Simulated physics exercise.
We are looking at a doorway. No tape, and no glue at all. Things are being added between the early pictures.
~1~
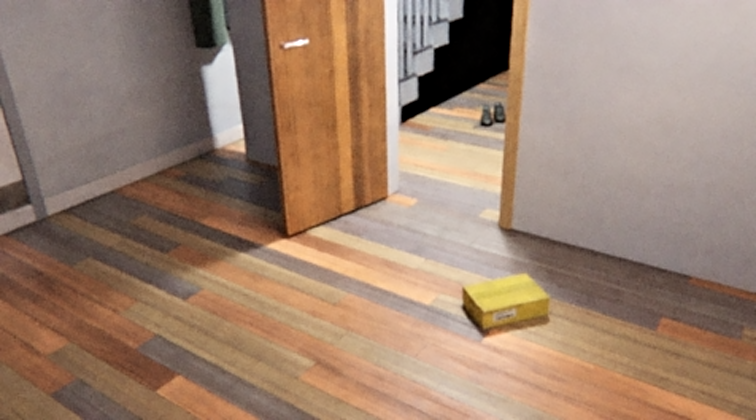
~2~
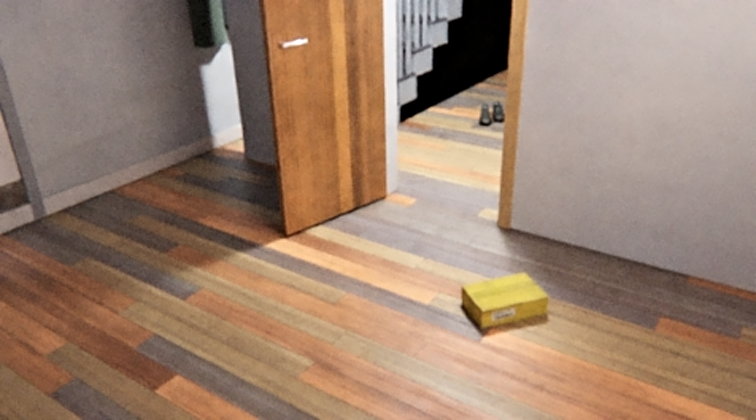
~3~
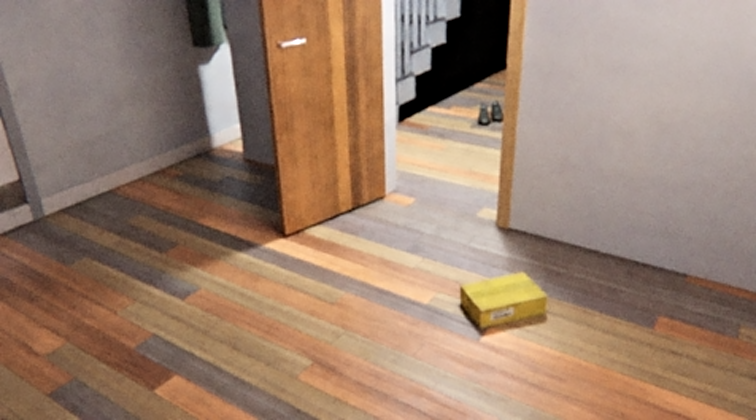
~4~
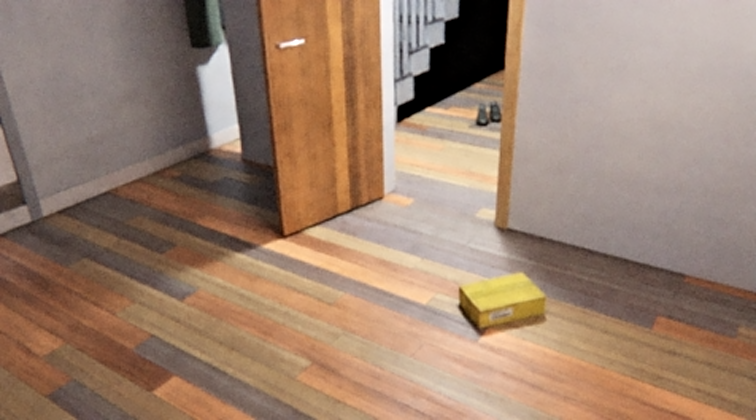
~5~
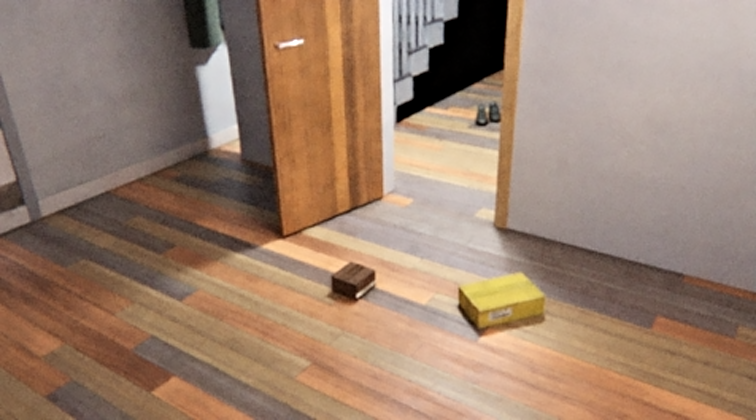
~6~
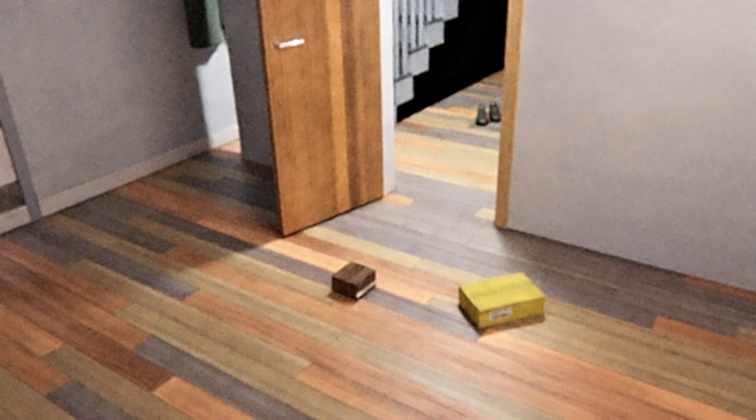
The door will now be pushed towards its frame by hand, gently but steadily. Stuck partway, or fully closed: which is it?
It finishes its swing.
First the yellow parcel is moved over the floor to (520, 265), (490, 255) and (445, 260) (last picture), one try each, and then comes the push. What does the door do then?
First it finishes its swing, then it finishes its swing, and last it finishes its swing.
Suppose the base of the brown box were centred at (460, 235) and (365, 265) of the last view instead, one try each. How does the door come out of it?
Well, the first time the door halts partway, and the second time it completes its swing.
Then, 0.80 s later than the last frame, door 80° open.
Then, 1.30 s later than the last frame, door 50° open.
Then, 1.80 s later than the last frame, door 17° open.
When it is over, door 0° open; both as before. End places, in pixels of the last picture, brown box near (354, 280).
